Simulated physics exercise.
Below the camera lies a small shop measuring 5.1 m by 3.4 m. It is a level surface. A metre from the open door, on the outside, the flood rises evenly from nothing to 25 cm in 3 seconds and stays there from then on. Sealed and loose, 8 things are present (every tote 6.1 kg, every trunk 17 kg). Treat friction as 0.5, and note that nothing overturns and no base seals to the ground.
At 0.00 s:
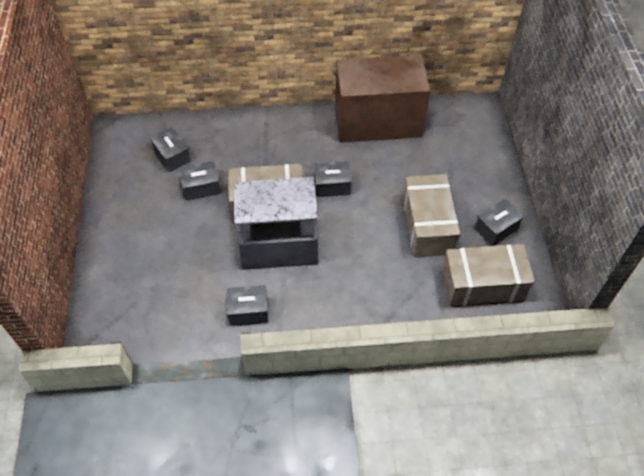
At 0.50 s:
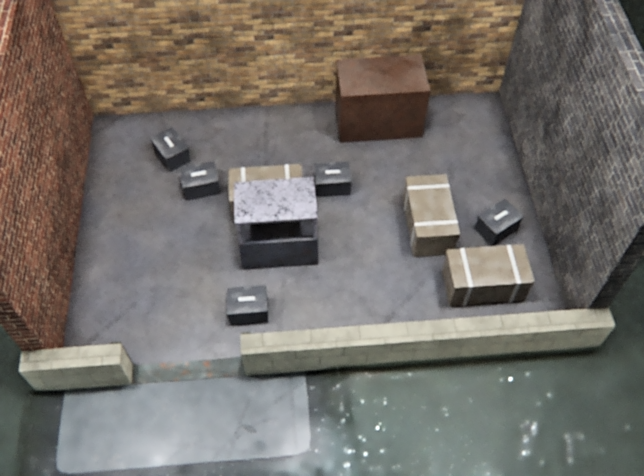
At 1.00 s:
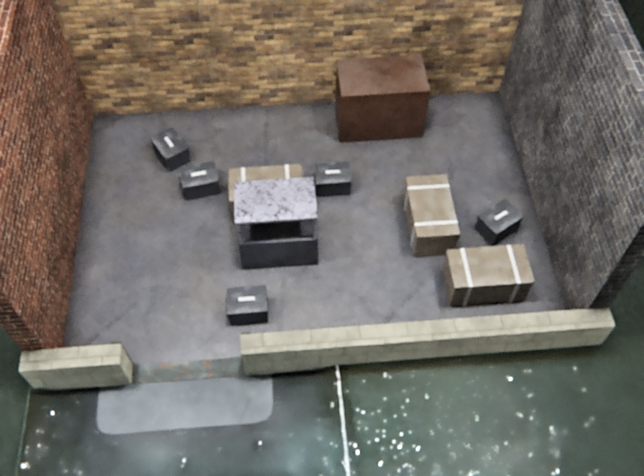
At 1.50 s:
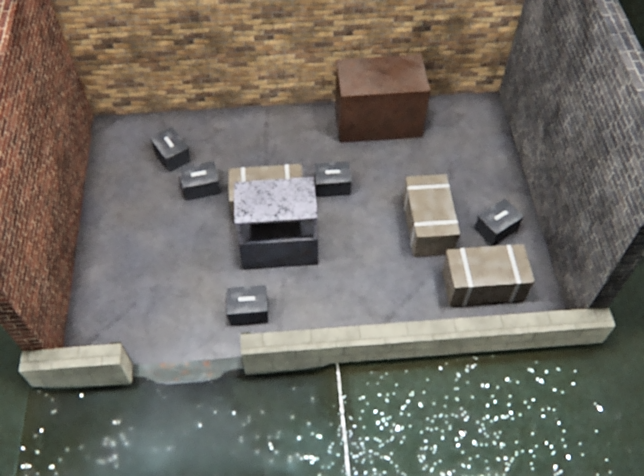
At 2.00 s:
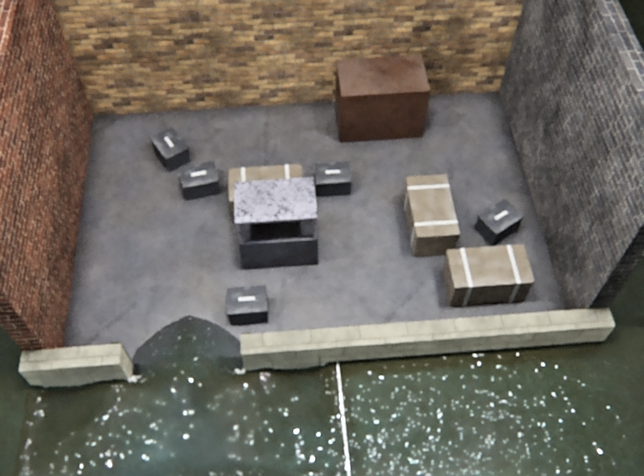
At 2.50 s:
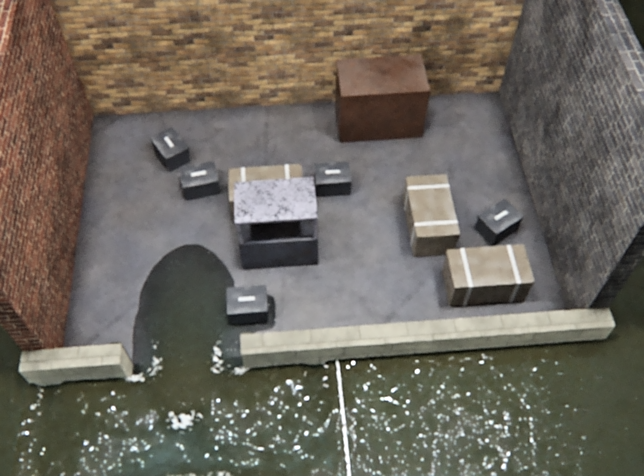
A large reddish-brown box stands against the tan brick back wall of a small grey-floored shop, seen from above and outside its open doorway. Around a dark counter with a speckled top sit small dark totes and tan trunks with pale bands, two of them at right. Murky, glinting water covers the pavement outside, then pushes through the gap at lower left in a rounded tongue, while everything inside and the camera stay still.
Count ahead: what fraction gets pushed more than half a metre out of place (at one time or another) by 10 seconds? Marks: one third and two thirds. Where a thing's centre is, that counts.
Some of them shift that far, a third to two thirds.
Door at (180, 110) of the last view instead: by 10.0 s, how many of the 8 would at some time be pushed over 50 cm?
The answer would then be 8.
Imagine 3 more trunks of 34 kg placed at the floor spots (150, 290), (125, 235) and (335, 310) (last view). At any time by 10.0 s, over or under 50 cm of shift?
One: Beyond it. Two: Beyond it. Three: Within it.
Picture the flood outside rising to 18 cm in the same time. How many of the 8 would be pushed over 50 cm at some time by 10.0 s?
Result: 4.
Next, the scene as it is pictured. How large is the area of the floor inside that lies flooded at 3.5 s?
Roughly 5.0 m2.
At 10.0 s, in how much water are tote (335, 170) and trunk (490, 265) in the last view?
10 and 8 cm.
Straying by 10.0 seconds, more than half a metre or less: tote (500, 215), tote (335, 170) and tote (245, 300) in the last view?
Within, beyond, beyond.
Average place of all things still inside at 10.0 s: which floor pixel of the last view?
Centre of the remaining things: Roughly (417, 264).
After 3.5 s 0 of 8 are over 50 cm from their spots; 0 afloat.
After 4.5 s 3 of 8 are over 50 cm from their spots; 0 afloat.
After 7.0 s 3 of 8 are over 50 cm from their spots; 2 afloat.
After 10.0 s 5 of 8 are over 50 cm from their spots, and 5 have been at some point; 8 afloat.
